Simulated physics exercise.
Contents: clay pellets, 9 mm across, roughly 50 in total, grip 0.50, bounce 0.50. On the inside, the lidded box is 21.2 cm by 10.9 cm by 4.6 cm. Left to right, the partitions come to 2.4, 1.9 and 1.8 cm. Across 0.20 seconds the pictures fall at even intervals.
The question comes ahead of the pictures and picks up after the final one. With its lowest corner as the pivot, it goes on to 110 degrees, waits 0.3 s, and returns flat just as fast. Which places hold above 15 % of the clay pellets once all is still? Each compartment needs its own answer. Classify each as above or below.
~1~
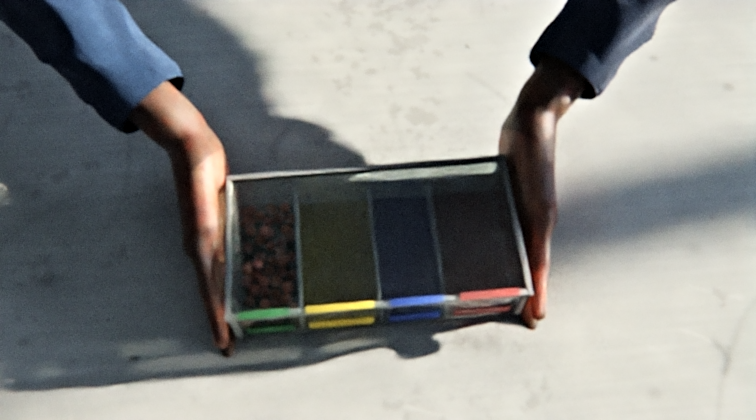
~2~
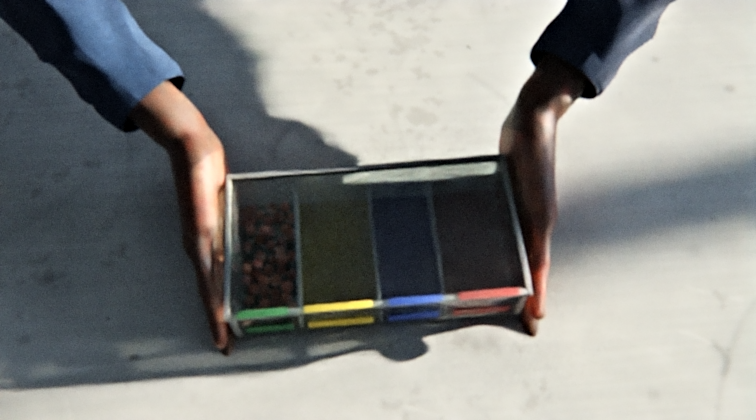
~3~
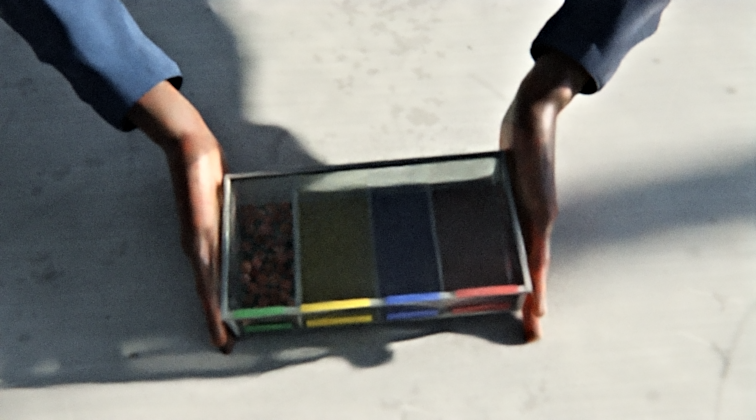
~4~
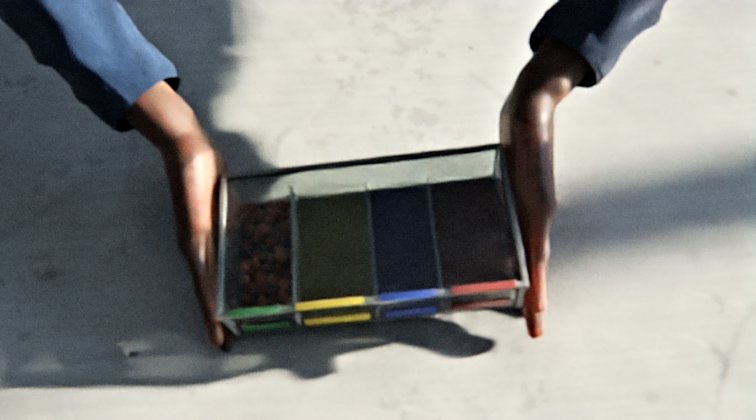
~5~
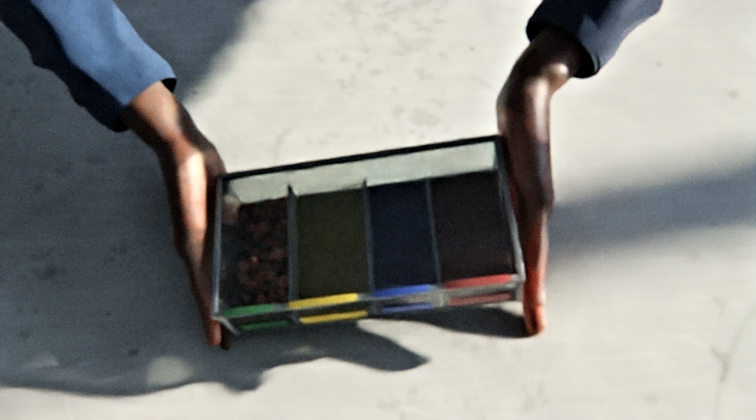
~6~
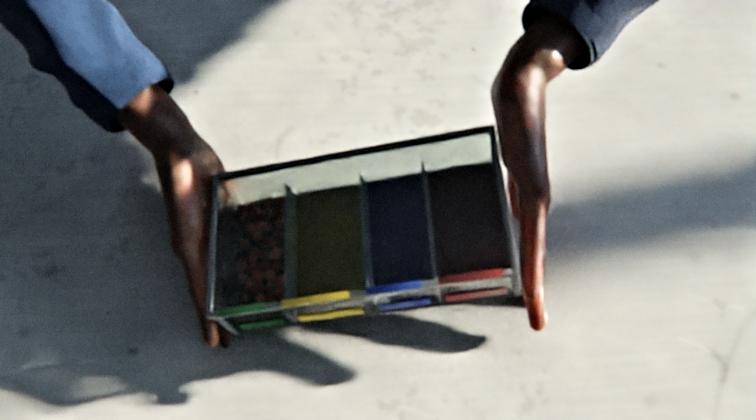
Classification: Red compartment below, blue compartment below, green compartment above, yellow compartment below.
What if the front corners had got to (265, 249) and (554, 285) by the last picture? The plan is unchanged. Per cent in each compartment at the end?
Per cent at the end: Red 100; blue 0; green 0; yellow 0.
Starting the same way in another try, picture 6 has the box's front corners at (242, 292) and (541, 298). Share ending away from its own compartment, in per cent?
It would come to roughly 100 percent.
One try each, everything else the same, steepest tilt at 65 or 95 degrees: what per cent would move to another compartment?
I'd put them near 0 and 0 percent in that order.
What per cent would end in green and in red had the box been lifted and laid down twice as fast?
Green 100 %; red 0 %.
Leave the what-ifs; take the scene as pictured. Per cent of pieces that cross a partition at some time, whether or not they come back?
Close to 0 percent.
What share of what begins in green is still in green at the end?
Share retained: Approx. 100 %.
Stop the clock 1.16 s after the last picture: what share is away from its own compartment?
At that moment it's some 0 per cent.
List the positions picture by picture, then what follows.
Box tilt 0 degrees, front corners at (231, 315) and (526, 290); green 100 %, in the first frame.
Box tilt 1 degrees, front corners at (230, 315) and (526, 290), in the second frame.
Box tilt 3 degrees, front corners at (227, 314) and (524, 287), in the third frame.
Box tilt 6 degrees, front corners at (223, 313) and (522, 282), lowest corner left front, in the fourth frame.
Box tilt 10 degrees, front corners at (218, 313) and (518, 276), lowest corner left front, in the fifth frame.
Box tilt 14 degrees, front corners at (213, 313) and (512, 270), lowest corner left front; green 100 %, in the sixth frame.
Then, 1.16 s after the last picture, tilt 110 degrees; green 100 %.
Then, 1.94 s after the last picture, tilt 58 degrees; green 100 %.
Then, 2.74 s after the last picture, tilt 0 degrees; green 100 %.
In the end, red 0 %, blue 0 %, green 100 %, yellow 0 %.
